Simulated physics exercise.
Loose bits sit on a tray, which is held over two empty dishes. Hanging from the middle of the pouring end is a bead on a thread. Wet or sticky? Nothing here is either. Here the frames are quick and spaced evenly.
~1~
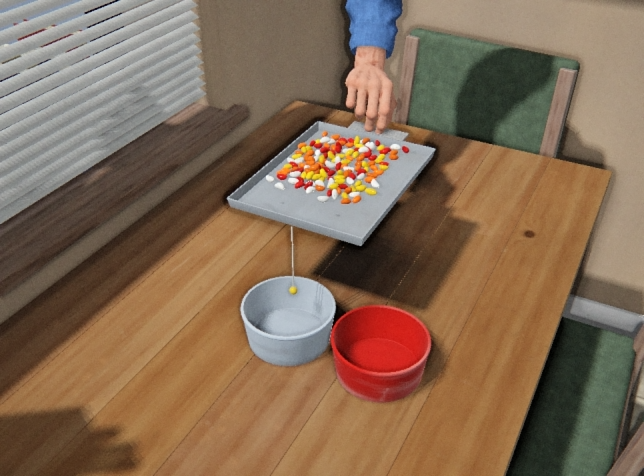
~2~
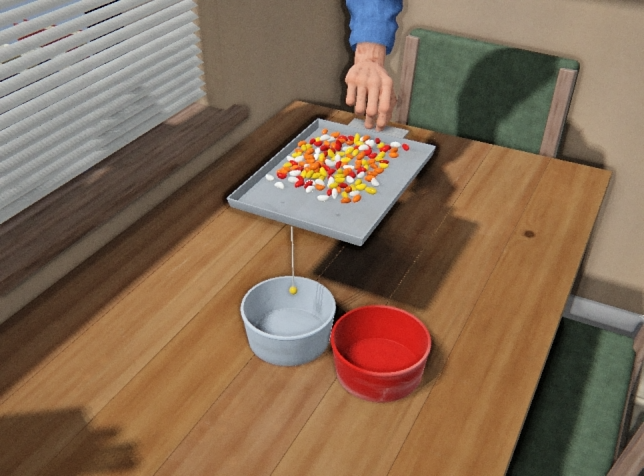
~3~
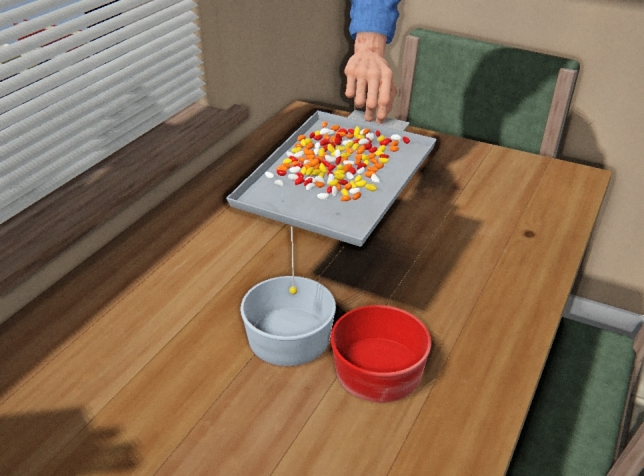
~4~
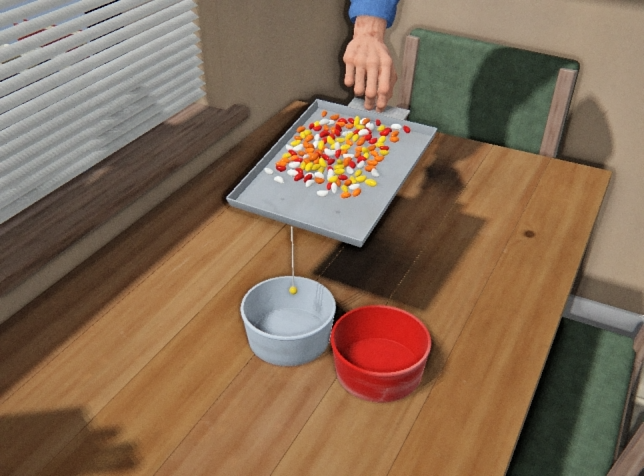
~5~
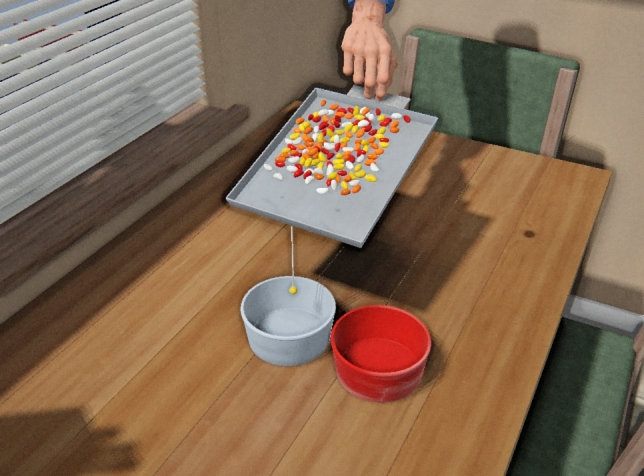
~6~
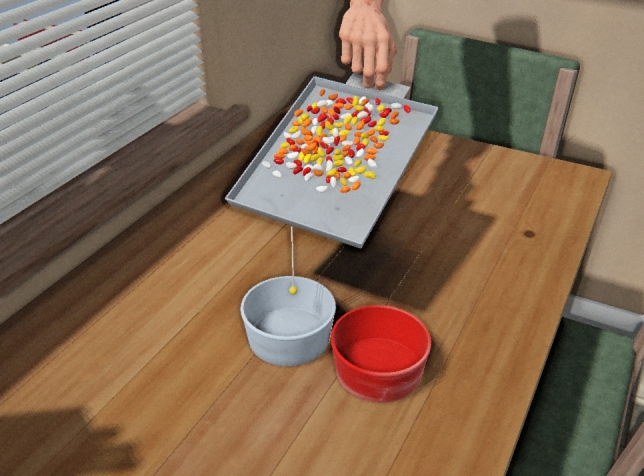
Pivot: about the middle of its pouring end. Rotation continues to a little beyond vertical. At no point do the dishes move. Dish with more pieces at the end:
Left.
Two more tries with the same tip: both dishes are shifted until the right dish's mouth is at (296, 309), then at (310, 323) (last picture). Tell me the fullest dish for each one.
First try: The rightmost dish. Second try: The rightmost dish.
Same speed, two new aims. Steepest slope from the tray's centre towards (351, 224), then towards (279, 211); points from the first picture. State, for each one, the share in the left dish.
Roughly 10 percent, then 40 percent.
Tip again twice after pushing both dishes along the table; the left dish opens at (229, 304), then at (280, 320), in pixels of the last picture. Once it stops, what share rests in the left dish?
It comes to near 30 per cent the first time and near 60 per cent the second time.
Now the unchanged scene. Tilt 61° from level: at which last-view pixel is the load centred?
Somewhere around pixel (304, 213) in the last picture.
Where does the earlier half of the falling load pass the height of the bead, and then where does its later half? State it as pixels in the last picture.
Initially about (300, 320); subsequently about (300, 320).
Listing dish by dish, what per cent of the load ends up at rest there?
Left dish about 40 per cent, right dish about 20 per cent.
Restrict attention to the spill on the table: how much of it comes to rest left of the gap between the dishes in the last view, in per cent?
Looks like close to 90 per cent of it.
Soon, tray tipped steeply; most on the tray; a stray few in the left dish; a small part in the air.
A while on, tray tipped right over; about half on the tray; a small part in the right dish; a small part in the left dish; about a quarter outside both; a stray few in the air.
Towards the end, tray tipped past a quarter turn; about a quarter in the right dish; about a third in the left dish; about half outside both.
Finally, tray tipped past a quarter turn; about a quarter in the right dish; about a third in the left dish; about half outside both.
